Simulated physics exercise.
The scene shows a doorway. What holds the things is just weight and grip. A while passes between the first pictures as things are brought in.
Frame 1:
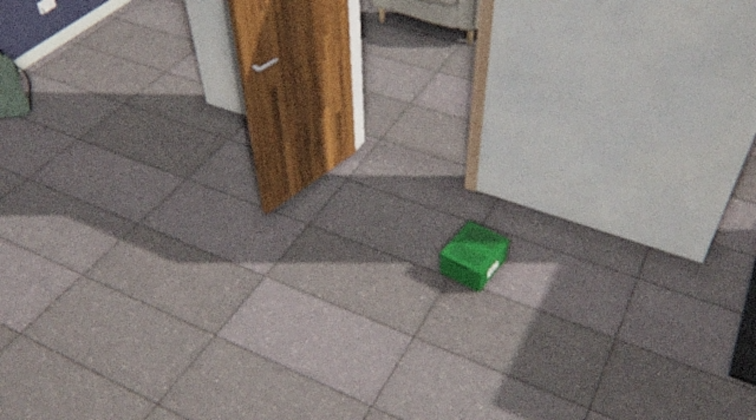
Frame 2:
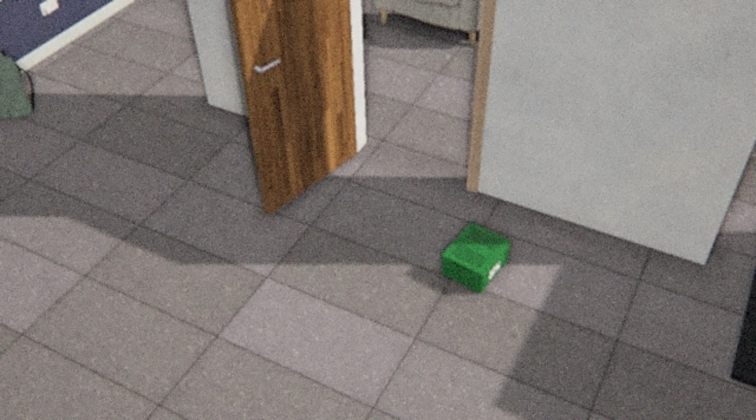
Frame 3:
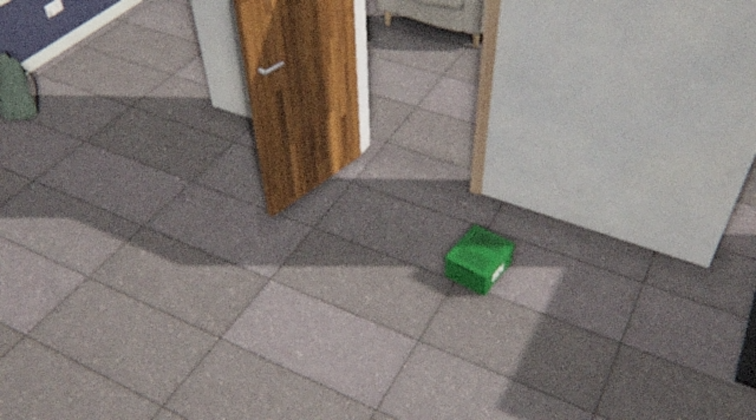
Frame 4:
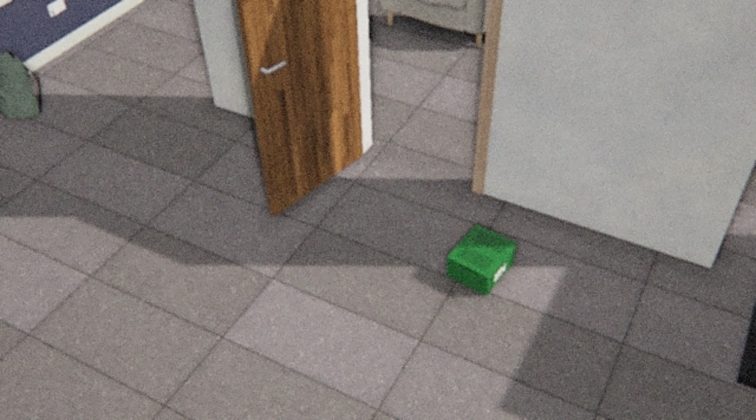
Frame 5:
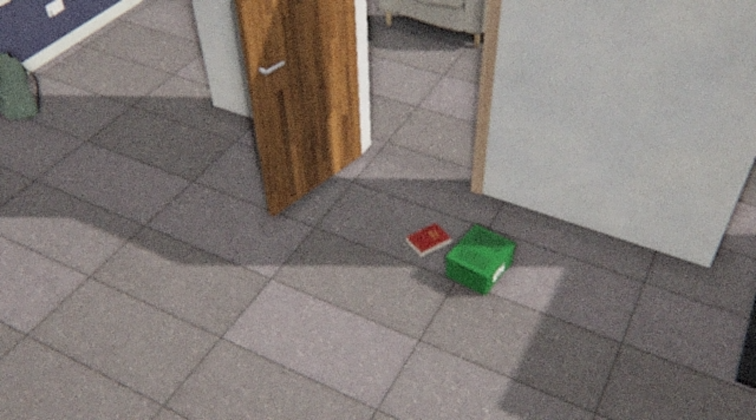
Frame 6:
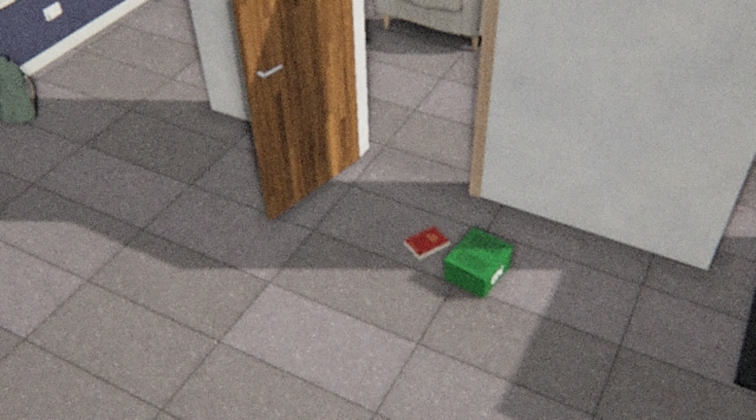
At first, a wooden door stands wide open beside a doorway, with a green tote alone on the grey tiled floor. The door and tote stay still while the view shifts very slightly. Then a red book appears on the floor just left of the tote, with nobody seen placing it.
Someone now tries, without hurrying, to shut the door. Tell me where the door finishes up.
It finishes in the frame, closed.
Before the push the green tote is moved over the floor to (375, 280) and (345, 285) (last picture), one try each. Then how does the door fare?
First it finishes its swing, then it finishes its swing.
Then, 0.80 s on from there, open by 87°.
Then, 1.50 s on from there, open by 60°.
Then, 2.10 s on from there, open by 35°.
Then, 2.60 s on from there, open by 14°.
In the end, open by 0°; both unmoved. At the end, from the last picture's camera, red book near (427, 243).
